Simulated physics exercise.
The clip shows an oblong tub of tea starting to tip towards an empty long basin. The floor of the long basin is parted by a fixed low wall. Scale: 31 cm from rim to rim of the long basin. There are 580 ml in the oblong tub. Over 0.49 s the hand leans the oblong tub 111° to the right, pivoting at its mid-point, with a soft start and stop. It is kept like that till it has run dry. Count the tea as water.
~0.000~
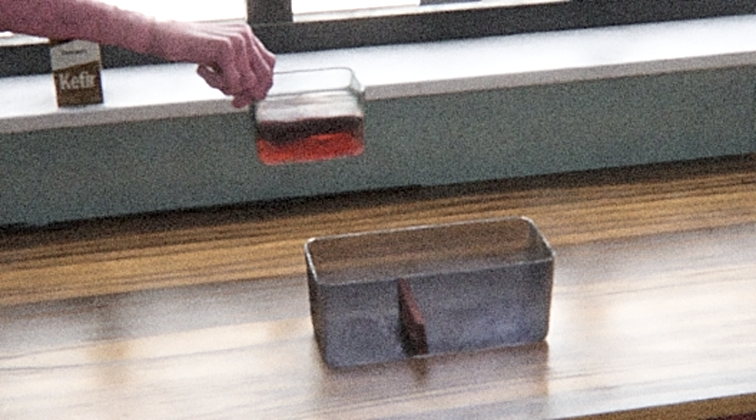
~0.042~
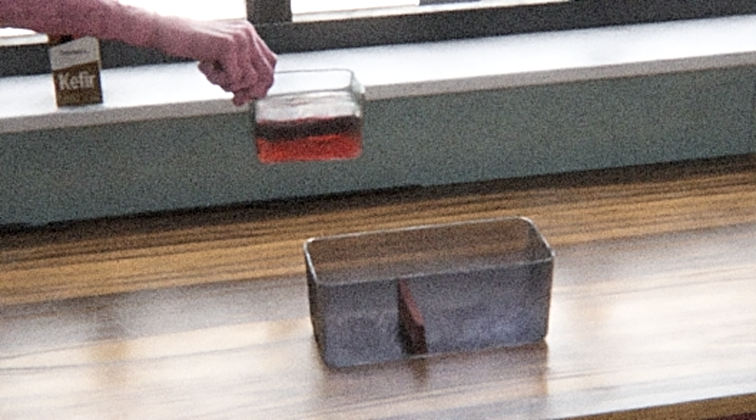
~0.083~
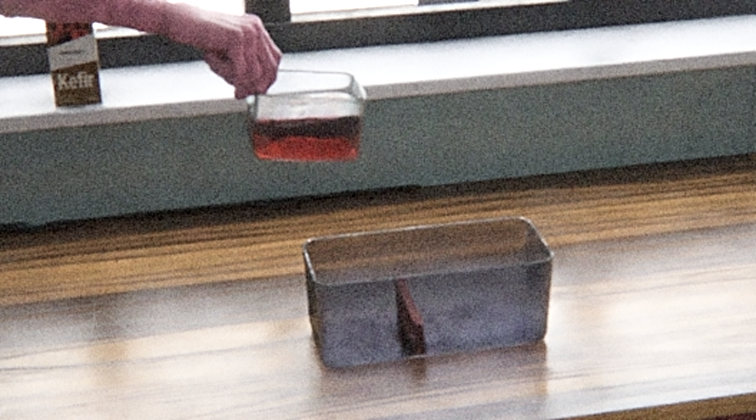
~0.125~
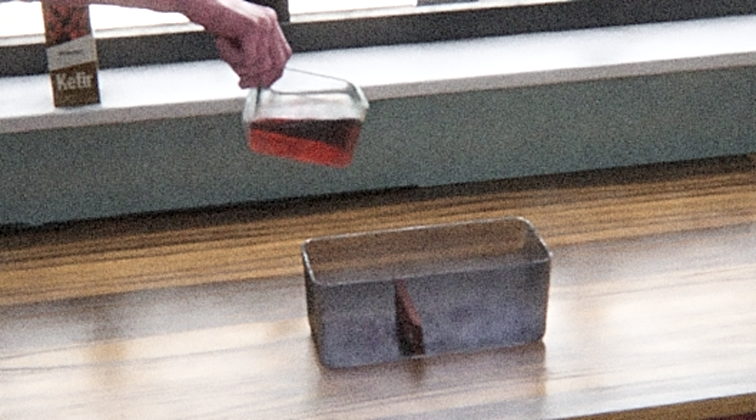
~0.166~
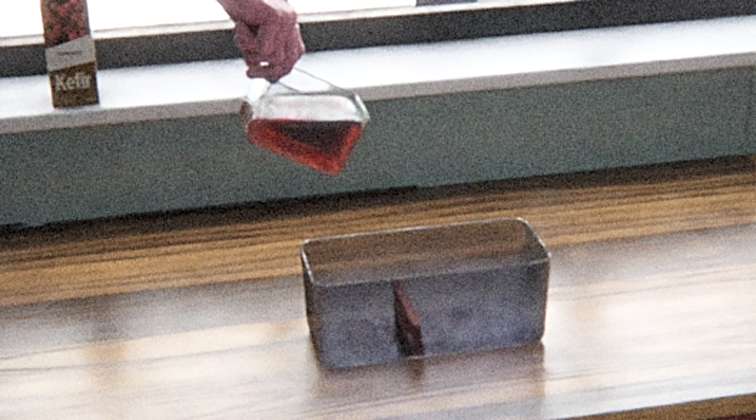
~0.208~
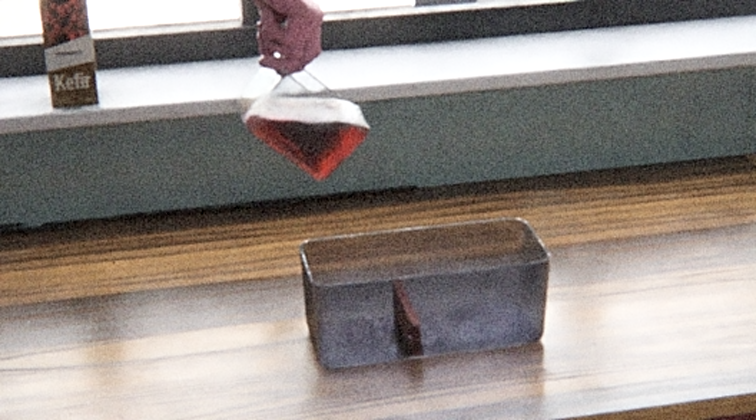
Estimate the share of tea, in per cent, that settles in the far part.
Roughly 45 per cent is past the wall.
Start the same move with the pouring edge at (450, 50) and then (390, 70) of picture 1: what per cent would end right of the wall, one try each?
First 80, then 85 per cent.
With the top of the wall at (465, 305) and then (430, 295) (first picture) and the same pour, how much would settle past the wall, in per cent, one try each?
In turn about 15 and 10 per cent.
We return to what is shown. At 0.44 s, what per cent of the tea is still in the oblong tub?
About 20 per cent.
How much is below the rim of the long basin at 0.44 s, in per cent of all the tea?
Near 16 in a hundred.
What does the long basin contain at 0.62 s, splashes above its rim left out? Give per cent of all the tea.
Near 88 in a hundred.
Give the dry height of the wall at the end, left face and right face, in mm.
Left about 24 mm, right about 32 mm.
Then, 0.44 s in, the tilt is 108° and 20 per cent is still to pour, 4 is left of the wall and 12 right of it.
Then, 0.62 s in, the tilt is 111° and 3 per cent is still to pour, 41 is left of the wall and 46 right of it.
Then, 0.79 s in, the tilt is 111° and 0 per cent is still to pour, 49 is left of the wall and 42 right of it.
Then, 0.99 s in, the tilt is 111° and 0 per cent is still to pour, 53 is left of the wall and 45 right of it.
Finally, 53 per cent lies left of the wall, 45 right of it and 2 outside.
